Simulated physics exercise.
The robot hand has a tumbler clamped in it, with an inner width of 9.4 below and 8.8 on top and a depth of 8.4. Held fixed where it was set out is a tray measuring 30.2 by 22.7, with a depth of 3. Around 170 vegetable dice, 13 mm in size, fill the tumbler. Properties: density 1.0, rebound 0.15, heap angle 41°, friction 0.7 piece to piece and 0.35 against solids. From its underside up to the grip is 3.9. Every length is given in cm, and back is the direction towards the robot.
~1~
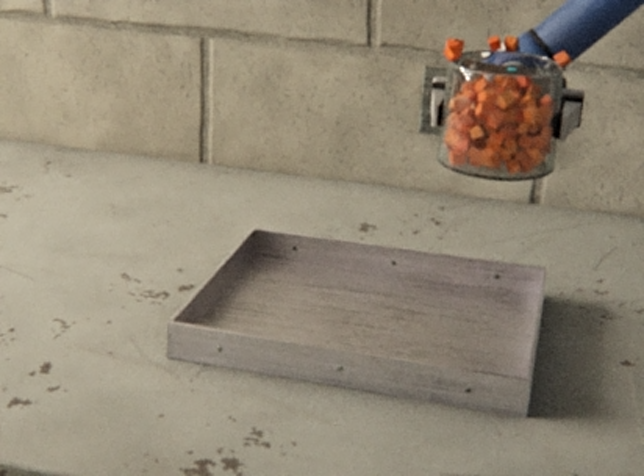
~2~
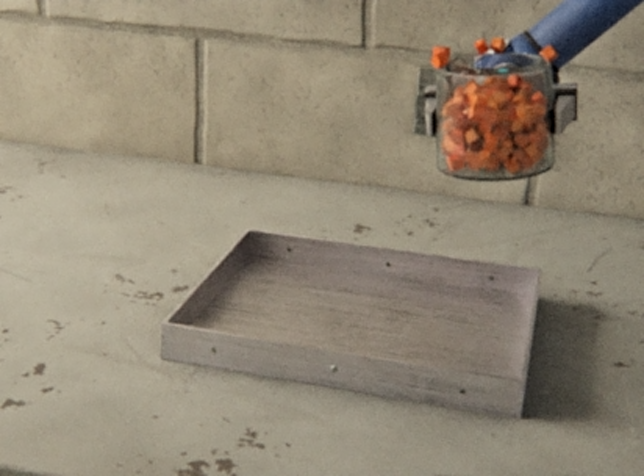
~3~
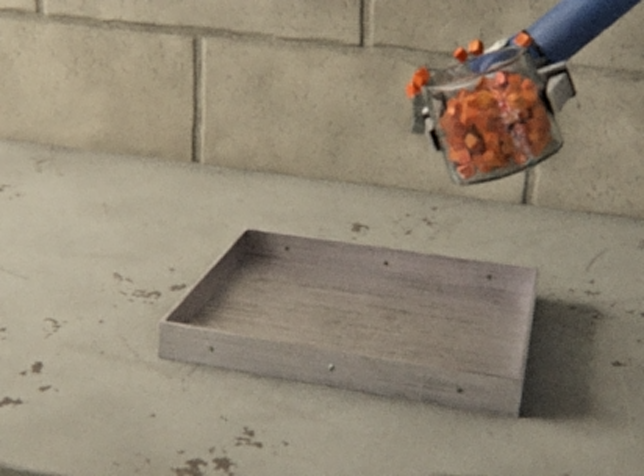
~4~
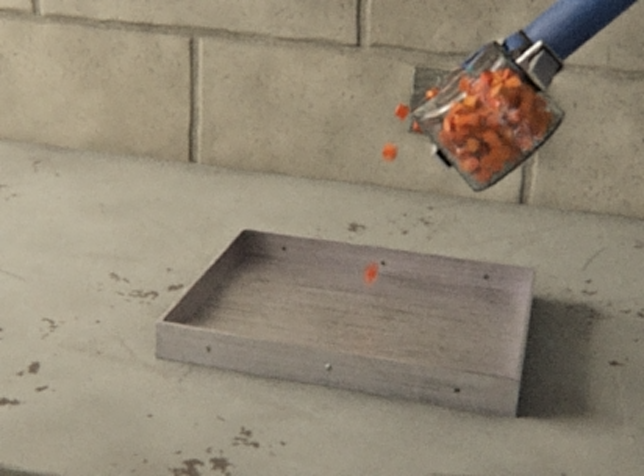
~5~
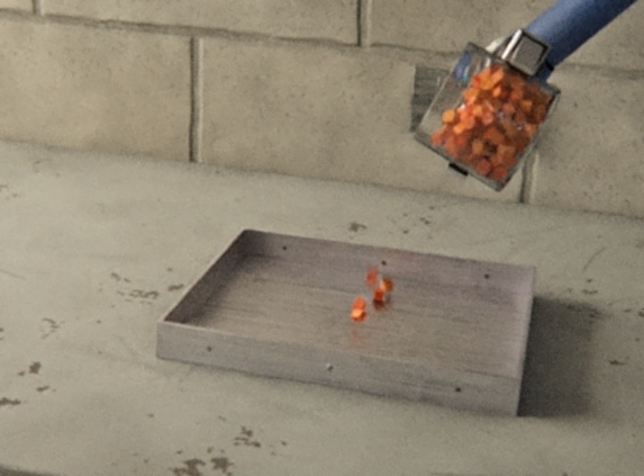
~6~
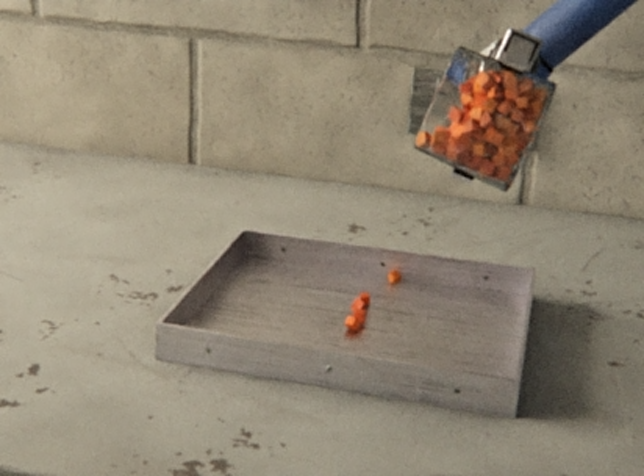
Above a shallow tray, a robot hand tilts a clear tumbler, dropping a few orange dice.
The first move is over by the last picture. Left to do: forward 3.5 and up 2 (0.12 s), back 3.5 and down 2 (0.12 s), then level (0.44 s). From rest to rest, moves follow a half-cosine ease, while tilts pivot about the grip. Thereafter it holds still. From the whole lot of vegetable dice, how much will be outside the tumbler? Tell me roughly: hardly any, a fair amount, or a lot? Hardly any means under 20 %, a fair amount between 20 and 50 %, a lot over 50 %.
A fair amount.
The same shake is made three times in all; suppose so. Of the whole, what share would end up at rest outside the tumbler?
In that case, some 60 per cent.
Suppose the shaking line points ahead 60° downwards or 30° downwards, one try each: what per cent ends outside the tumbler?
Estimates, in order: 5 % then 10 %.
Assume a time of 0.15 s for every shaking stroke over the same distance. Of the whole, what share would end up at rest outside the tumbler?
Roughly 15 percent would.
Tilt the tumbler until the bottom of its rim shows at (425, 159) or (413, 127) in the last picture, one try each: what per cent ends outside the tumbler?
First try about 55 per cent, second try about 15 per cent.
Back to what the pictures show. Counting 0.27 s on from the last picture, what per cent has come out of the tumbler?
Share gone: Around 25 %.
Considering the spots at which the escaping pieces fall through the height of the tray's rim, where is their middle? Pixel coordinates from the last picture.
Close to pixel (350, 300).
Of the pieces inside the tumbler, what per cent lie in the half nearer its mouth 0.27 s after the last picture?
Around 50 in a hundred.
Then, 0.27 s later, tilted 71° forward, highest piece 22 above the table; 122 in the tumbler, 5 in the tray, 39 in flight or on a rim.
Then, 0.54 s later, tilted 16° forward, highest piece 25 above the table; 116 in the tumbler, 50 in the tray.
Then, 0.88 s later, level, highest piece 24 above the table; 116 in the tumbler, 50 in the tray.
Then, 1.93 s later, level, highest piece 24 above the table; 116 in the tumbler, 50 in the tray.
At rest, 116 in the tumbler, 50 in the tray. That is 30 % outside the tumbler.
